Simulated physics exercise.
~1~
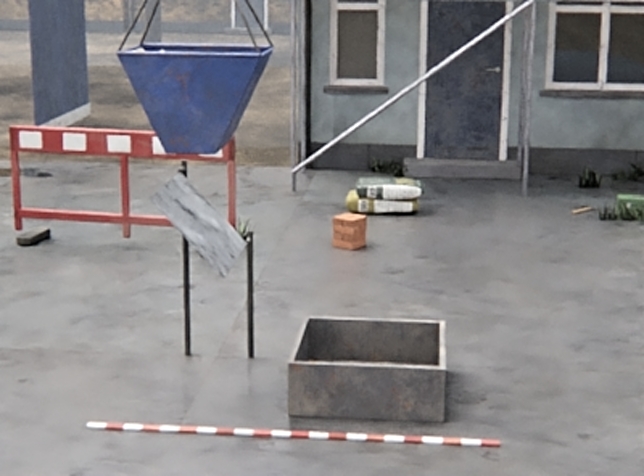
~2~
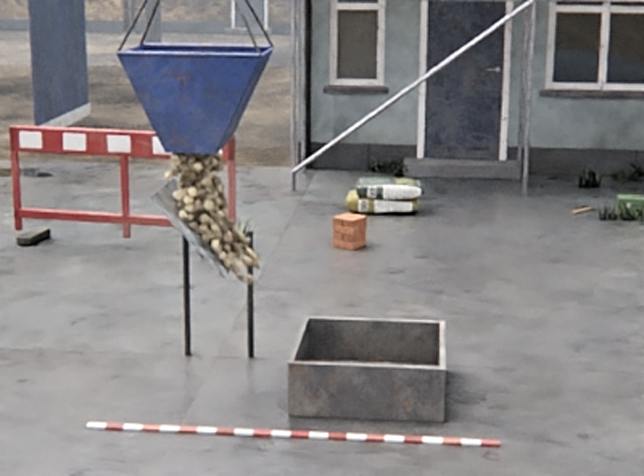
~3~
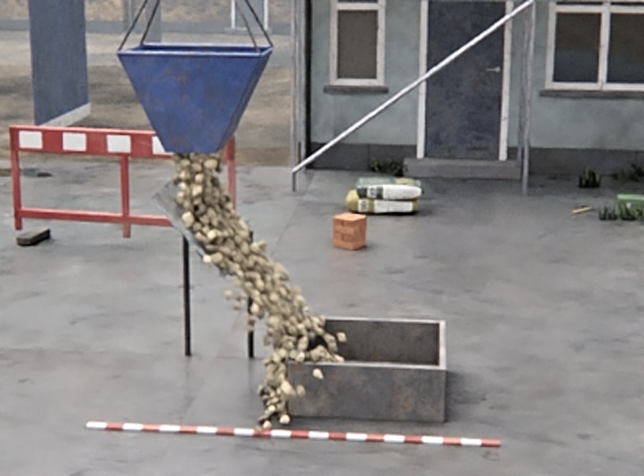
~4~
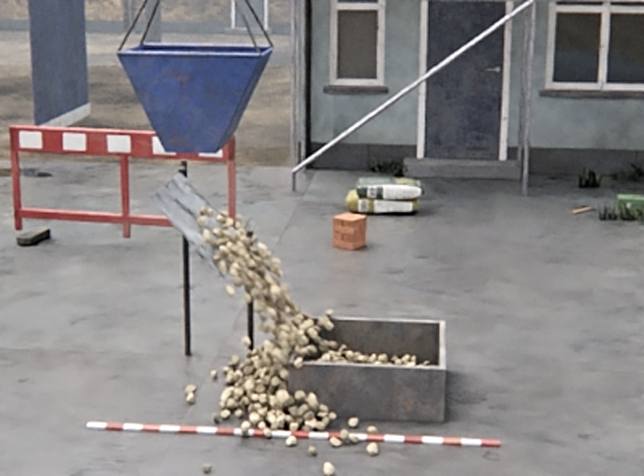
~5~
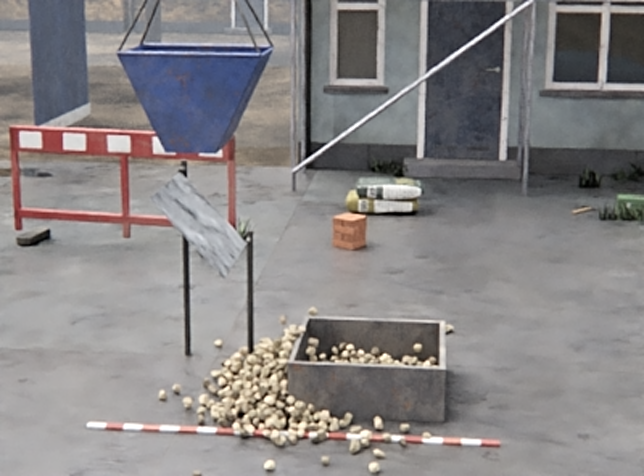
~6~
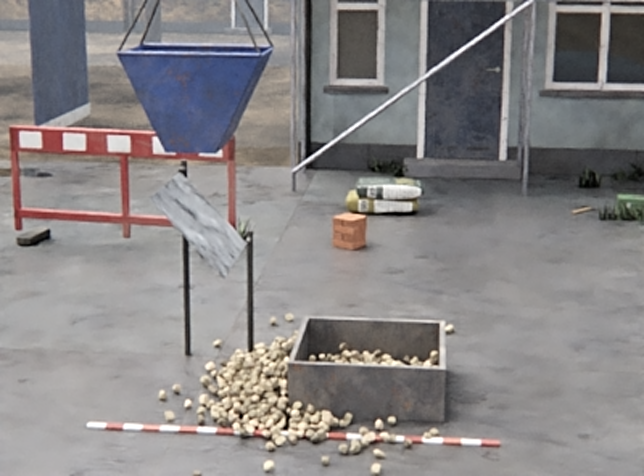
In a paved yard outside a grey building, a hanging blue skip dropped a load of pale stones onto a sloping steel plate, which sent them sliding right and down; most piled up left of the open bin, while a smaller share settled inside.
